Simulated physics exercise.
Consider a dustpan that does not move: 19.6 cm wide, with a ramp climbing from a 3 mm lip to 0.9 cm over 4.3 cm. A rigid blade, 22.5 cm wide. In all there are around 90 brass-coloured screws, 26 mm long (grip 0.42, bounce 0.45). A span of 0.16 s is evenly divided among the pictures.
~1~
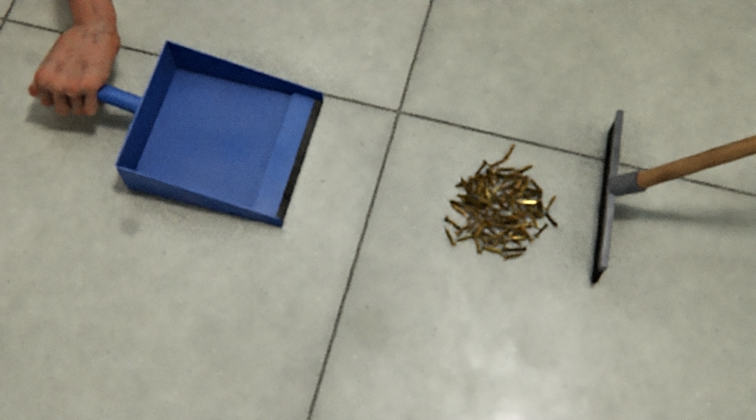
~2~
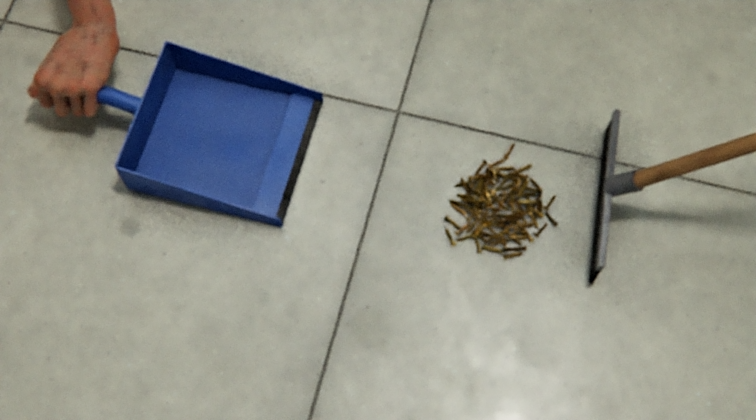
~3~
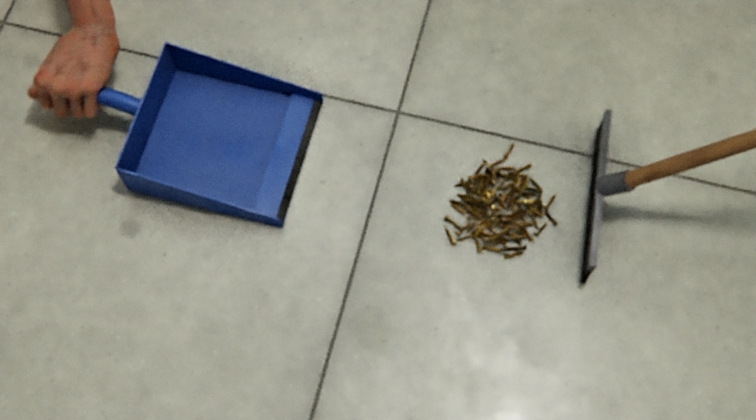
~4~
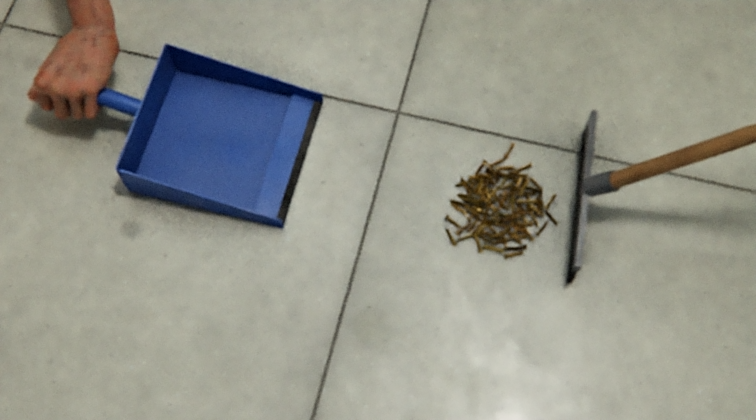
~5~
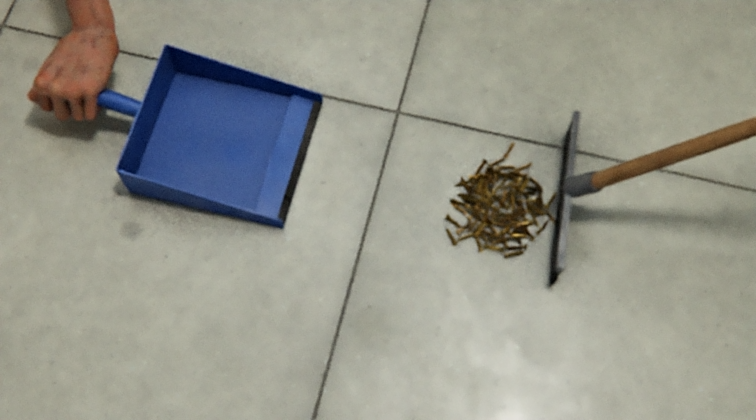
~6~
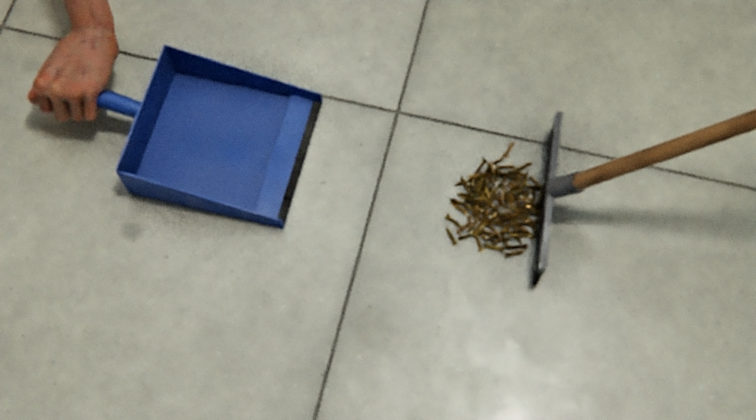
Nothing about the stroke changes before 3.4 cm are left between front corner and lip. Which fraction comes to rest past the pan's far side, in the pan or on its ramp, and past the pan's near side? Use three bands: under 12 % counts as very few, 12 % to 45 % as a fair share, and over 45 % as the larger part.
Past the pan's far side: Very few; in the pan or on its ramp: Very few; past the pan's near side: A fair share.
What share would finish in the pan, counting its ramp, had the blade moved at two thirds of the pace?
In that case roughly 5 percent.
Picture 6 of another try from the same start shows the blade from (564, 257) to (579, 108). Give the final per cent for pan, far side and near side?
The pan gets 5, the far side 0 and the near side 10.
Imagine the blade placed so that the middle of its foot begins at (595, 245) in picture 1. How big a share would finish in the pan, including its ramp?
Estimate: ~ 10 %.
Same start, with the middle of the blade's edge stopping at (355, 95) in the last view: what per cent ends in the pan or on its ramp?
Roughly 10 percent.
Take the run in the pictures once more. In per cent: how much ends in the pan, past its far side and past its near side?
In per cent - far side 5, pan 5, near side 40.
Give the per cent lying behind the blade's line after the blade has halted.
I'd say close to 5 per cent.
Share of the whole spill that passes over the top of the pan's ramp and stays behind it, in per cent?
Close to 0 per cent.
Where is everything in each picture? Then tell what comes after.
The first frame shows blade from (603, 267) to (619, 116), moved 0.0 cm, 0 of the pieces shifted so far; middle of the pieces at (495, 213); pan at (214, 140).
The second frame shows blade from (600, 266) to (615, 116), moved 0.4 cm, 0 of the pieces shifted so far; middle of the pieces at (495, 212).
The third frame shows blade from (592, 267) to (607, 116), moved 1.5 cm, 0 of the pieces shifted so far; middle of the pieces at (495, 212).
The fourth frame shows blade from (577, 267) to (593, 117), moved 3.4 cm, 0 of the pieces shifted so far; middle of the pieces at (495, 212).
The fifth frame shows blade from (559, 268) to (576, 117), moved 5.7 cm, 0 of the pieces shifted so far; middle of the pieces at (496, 211).
The sixth frame shows blade from (541, 269) to (558, 118), moved 8.0 cm, 10 of the pieces shifted so far; middle of the pieces at (495, 210); pan at (214, 144).
Then, 0.22 s after the last picture, middle of the blade 19 cm from the lip; 0 % over the lip, far side 0 %, near side 5 %.
Then, 0.36 s after the last picture, middle of the blade 9 cm from the lip; 0 % over the lip, far side 0 %, near side 30 %.
Then, 0.63 s after the last picture, middle of the blade 4 cm from the lip; 5 % over the lip, far side 5 %, near side 35 %.
In the end, far side 5 %, pan 5 %, near side 40 %, in front of the lip or behind the blade 55 %.
